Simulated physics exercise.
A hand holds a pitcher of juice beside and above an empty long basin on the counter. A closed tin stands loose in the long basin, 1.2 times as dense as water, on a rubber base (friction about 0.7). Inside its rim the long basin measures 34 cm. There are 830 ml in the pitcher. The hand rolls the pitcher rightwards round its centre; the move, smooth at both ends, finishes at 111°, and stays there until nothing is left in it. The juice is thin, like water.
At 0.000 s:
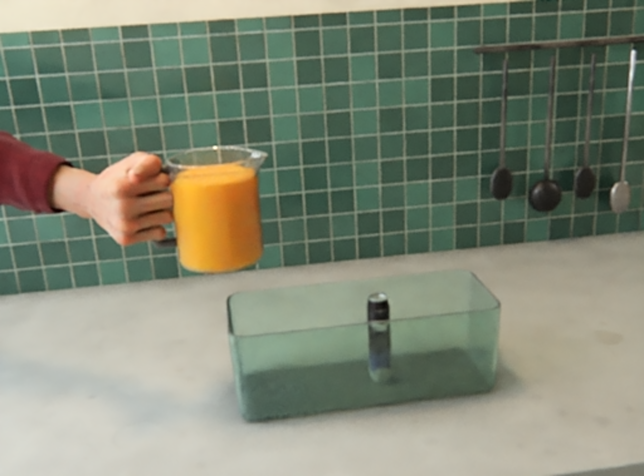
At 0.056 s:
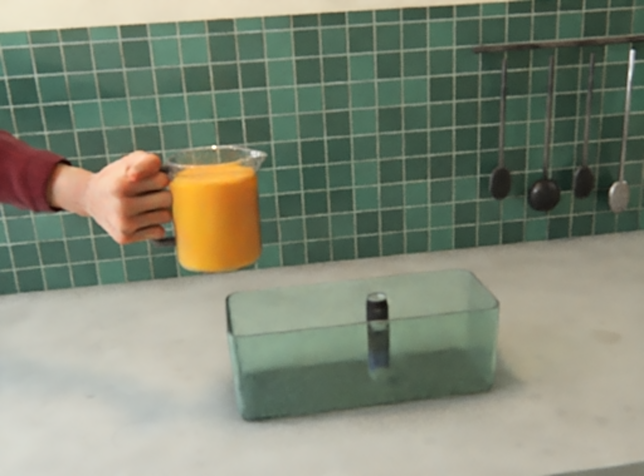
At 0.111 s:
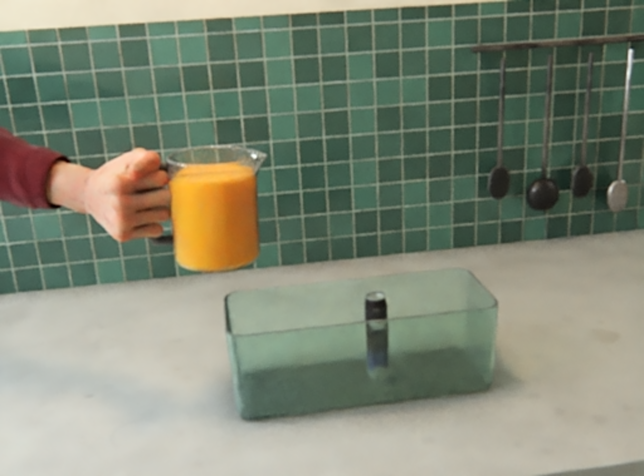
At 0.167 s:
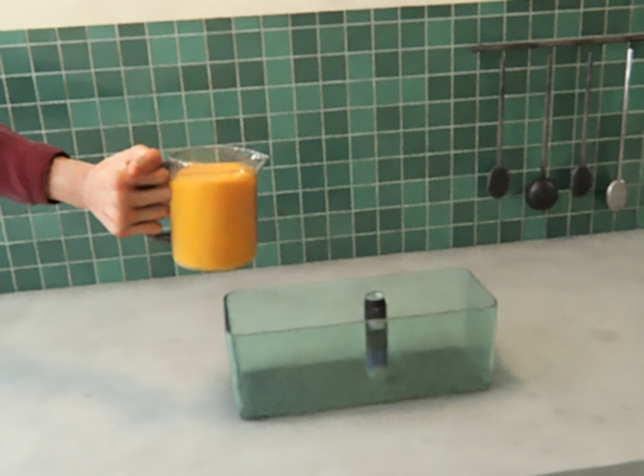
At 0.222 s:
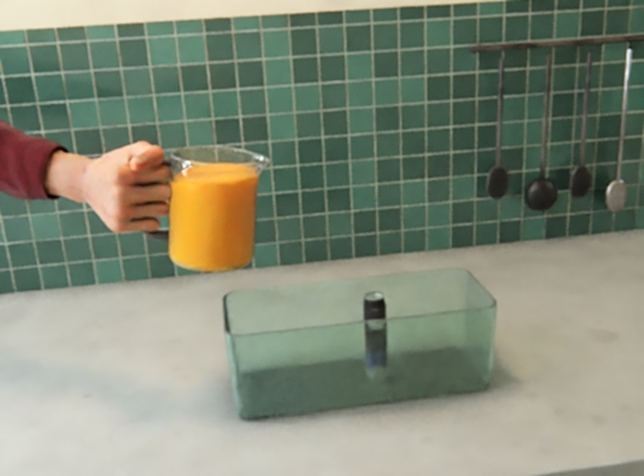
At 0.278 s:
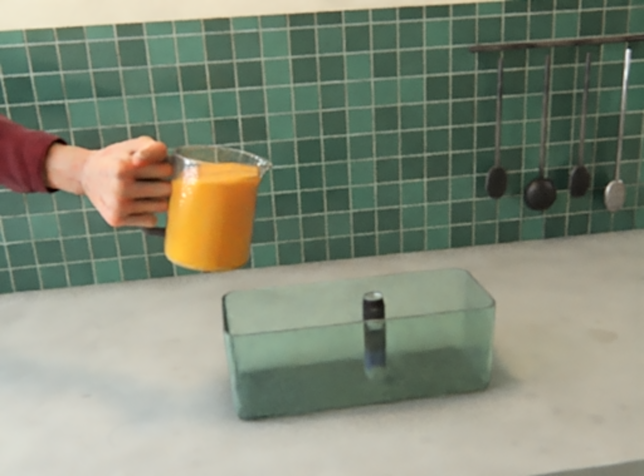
On a pale kitchen counter backed by glossy green square tiles, seen from the front and slightly above, a long, clear greenish basin holds a small dark-topped cylinder standing upright. Dark utensils hang from a rail at right, and a hand in a maroon sleeve holds a glass pitcher of orange juice above the basin's left side. The hand keeps the pitcher nearly still, then gently tilts it rightwards while the view shifts very slightly.
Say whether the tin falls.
The tin keeps standing.
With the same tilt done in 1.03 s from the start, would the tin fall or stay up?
The tin keeps standing.
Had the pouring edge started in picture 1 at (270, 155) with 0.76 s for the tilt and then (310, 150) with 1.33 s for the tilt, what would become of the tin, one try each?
First it remains upright; then it goes over.
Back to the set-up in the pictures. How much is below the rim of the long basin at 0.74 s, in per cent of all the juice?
Near 4 in a hundred.
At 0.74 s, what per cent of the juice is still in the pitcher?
Near 84 in a hundred.
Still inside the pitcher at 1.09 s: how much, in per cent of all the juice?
About 28 per cent.
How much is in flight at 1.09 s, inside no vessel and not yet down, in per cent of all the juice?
About 18 per cent.
After 0.74 s the tilt is 66° and 83 per cent is still to pour; the tin stands where it began.
After 1.09 s the tilt is 102° and 28 per cent is still to pour; the tin stands where it began.
After 1.44 s the tilt is 111° and 1 per cent is still to pour; the tin stands where it began.
After 1.83 s the tilt is 111° and 0 per cent is still to pour; the tin stands where it began.
In the end the tin stands where it began.
